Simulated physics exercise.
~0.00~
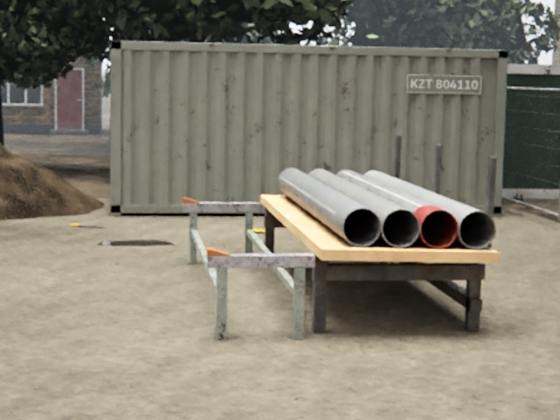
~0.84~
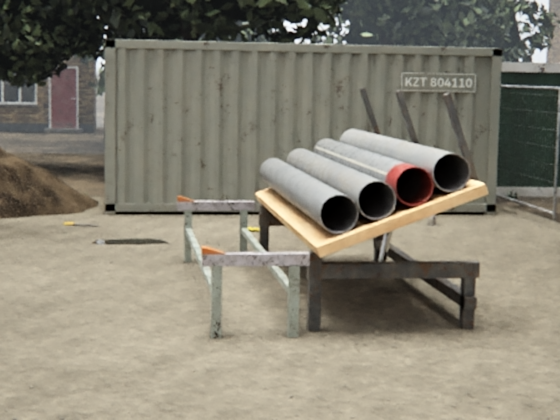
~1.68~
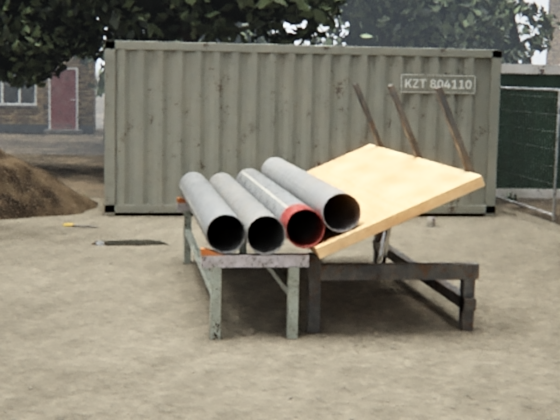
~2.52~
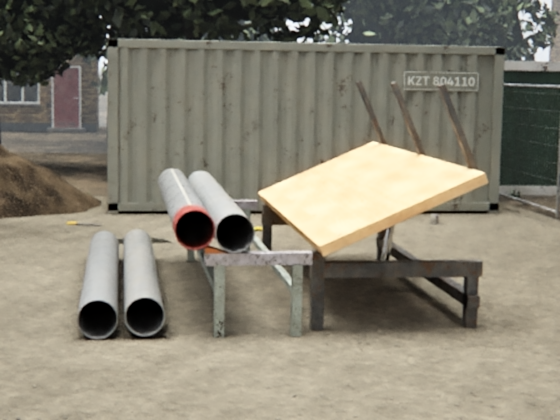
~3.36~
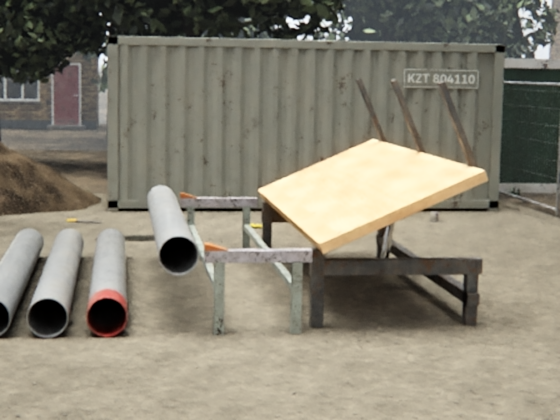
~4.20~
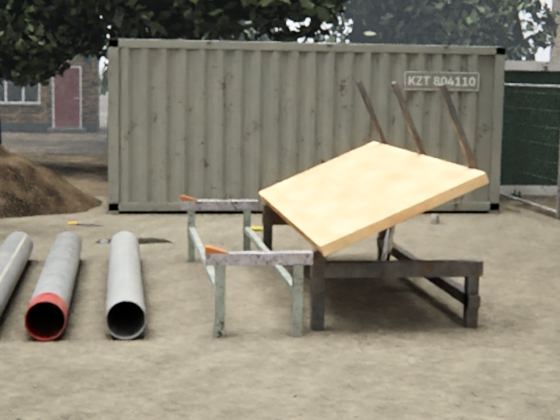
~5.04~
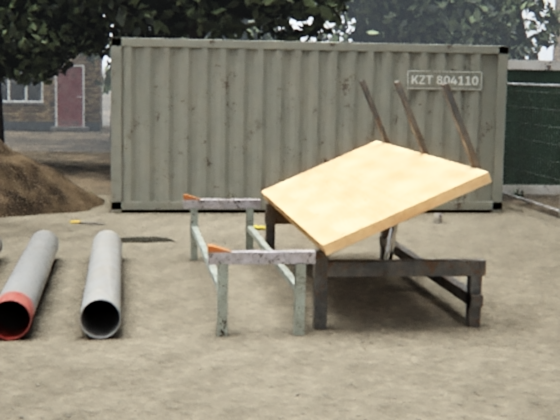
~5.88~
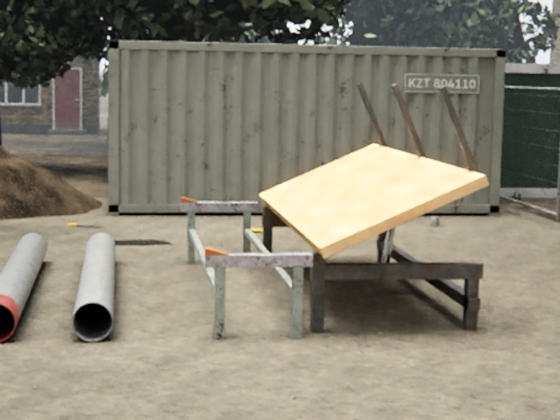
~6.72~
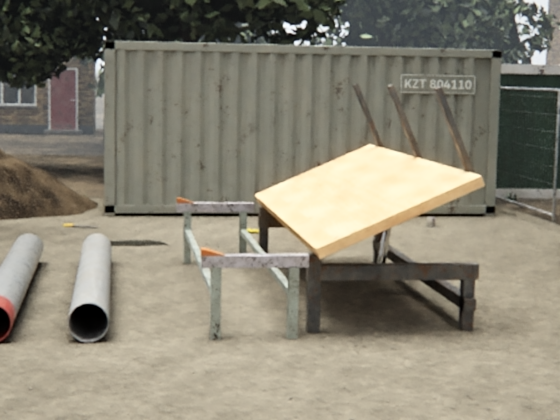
At first, three grey pipes and a red one lie side by side on a wooden tabletop, next to a low metal rack in front of a shipping container. The tabletop tilts up on its right side, and the pipes roll left off it onto the rack. They keep rolling left, and the leading grey pipes go over the rack's far end to the ground. The red pipe drops off after them, followed by the last grey one. The pipes roll on leftward across the ground, some passing out of view. By the close, the red pipe lies still at the left edge beside a grey one, with the rack empty and the tabletop still tilted.
